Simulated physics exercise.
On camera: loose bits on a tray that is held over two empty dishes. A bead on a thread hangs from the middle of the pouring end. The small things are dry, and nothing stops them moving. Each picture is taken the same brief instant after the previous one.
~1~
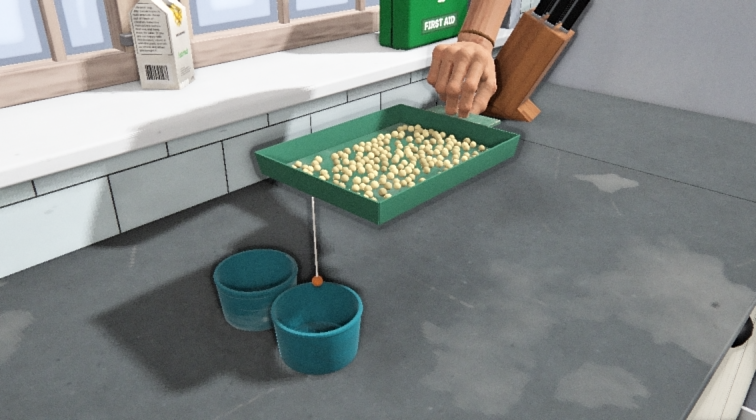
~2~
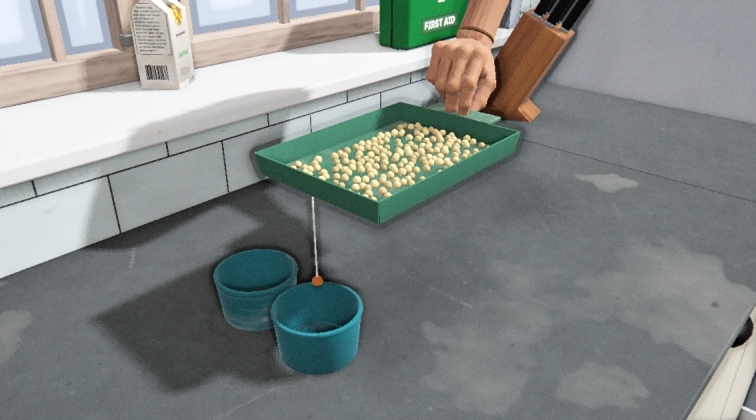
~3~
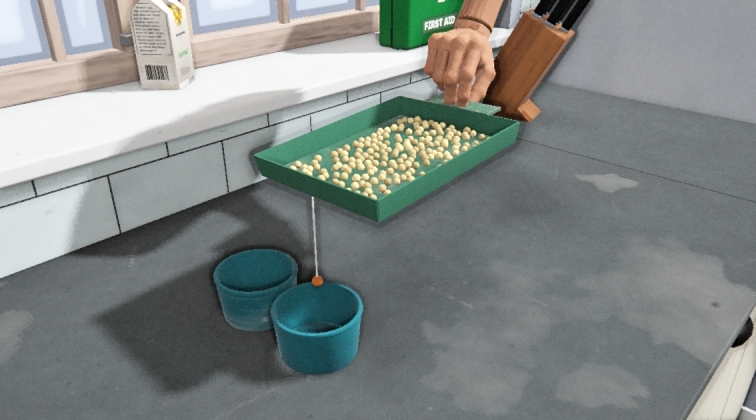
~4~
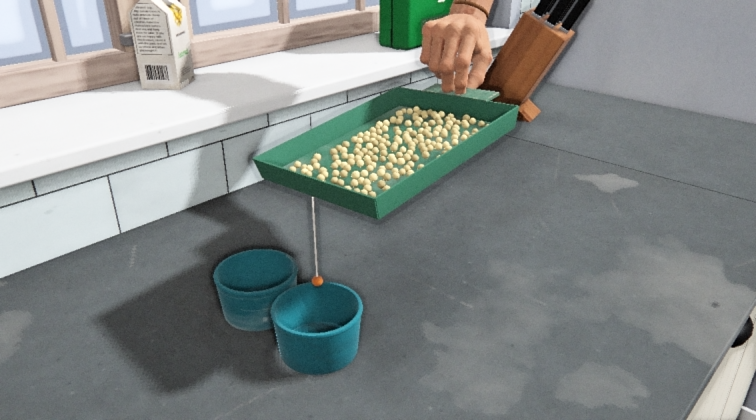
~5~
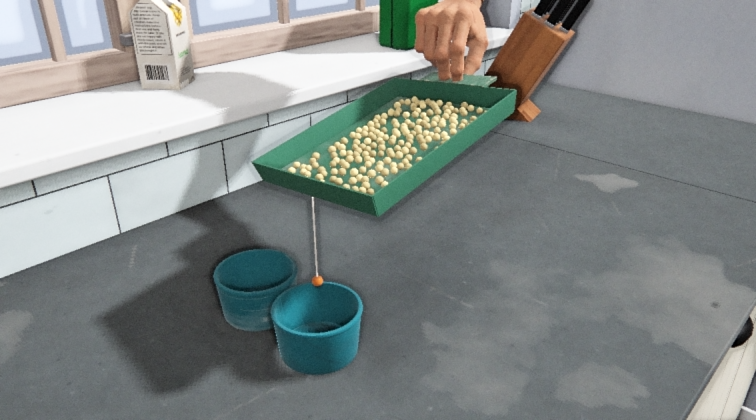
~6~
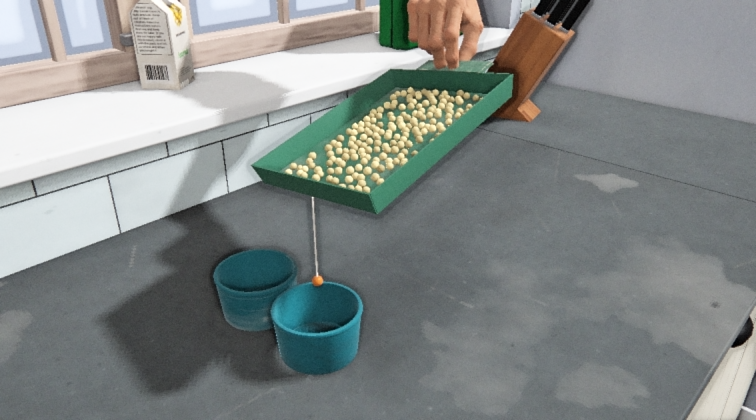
In this clip, a hand holds a green tray of soya beans above two empty teal dishes on a grey counter, with an orange bead hanging beneath; the hand gradually raises the far end, tilting the tray slightly toward its left corner.
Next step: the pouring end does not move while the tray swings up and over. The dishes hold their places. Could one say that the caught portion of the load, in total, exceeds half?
Yes, it exceeds half.
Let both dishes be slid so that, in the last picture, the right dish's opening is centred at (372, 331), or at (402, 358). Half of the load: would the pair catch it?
First try: A minority; second try: A minority.
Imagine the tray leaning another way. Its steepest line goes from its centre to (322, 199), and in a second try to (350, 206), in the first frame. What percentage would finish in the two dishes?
For the first it's near 20 %, for the second near 10 %.
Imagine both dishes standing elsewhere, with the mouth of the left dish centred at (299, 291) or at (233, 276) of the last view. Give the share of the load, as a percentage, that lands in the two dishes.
About 20 per cent first, then about 70 per cent.
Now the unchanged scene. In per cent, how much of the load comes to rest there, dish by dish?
The left dish ends up with around 80 percent of the load, the right dish with around 0 percent.
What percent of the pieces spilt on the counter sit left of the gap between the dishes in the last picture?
Close to 90 per cent.
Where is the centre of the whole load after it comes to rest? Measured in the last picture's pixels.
It settles centred around (257, 306).
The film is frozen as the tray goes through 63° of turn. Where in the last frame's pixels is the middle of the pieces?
Centre estimate: (297, 160).
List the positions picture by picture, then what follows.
Corners of the pouring end near (260, 152) and (379, 200), level; middle of the load near (395, 161), soya beans; left dish near (225, 303); right dish near (285, 344); bead on its thread near (317, 281), in the first picture.
Corners of the pouring end near (260, 153) and (379, 199), level; middle of the load near (395, 159), in the second picture.
Corners of the pouring end near (259, 155) and (377, 198), tipped barely, lowest at the left corner; middle of the load near (395, 155), in the third picture.
Corners of the pouring end near (258, 157) and (375, 195), tipped a little, lowest at the left corner; middle of the load near (394, 148), in the fourth picture.
Corners of the pouring end near (257, 161) and (372, 193), tipped a little, lowest at the left corner; middle of the load near (392, 142), in the fifth picture.
Corners of the pouring end near (256, 164) and (369, 191), tipped clearly, lowest at the left corner; middle of the load near (388, 136); left dish near (225, 303); right dish near (285, 344), in the sixth picture.
Shortly afterwards, tray tipped steeply; all but a few on the tray; only a few in the left dish; only a few in the air.
Next, tray tipped past a quarter turn; all but a few on the tray; a little in the left dish; only a few outside both; only a few in the air.
Some moments later, tray tipped past a quarter turn; only a few in the right dish; the bulk in the left dish; near a quarter outside both.
In the end, tray tipped past a quarter turn; only a few in the right dish; the bulk in the left dish; near a quarter outside both.
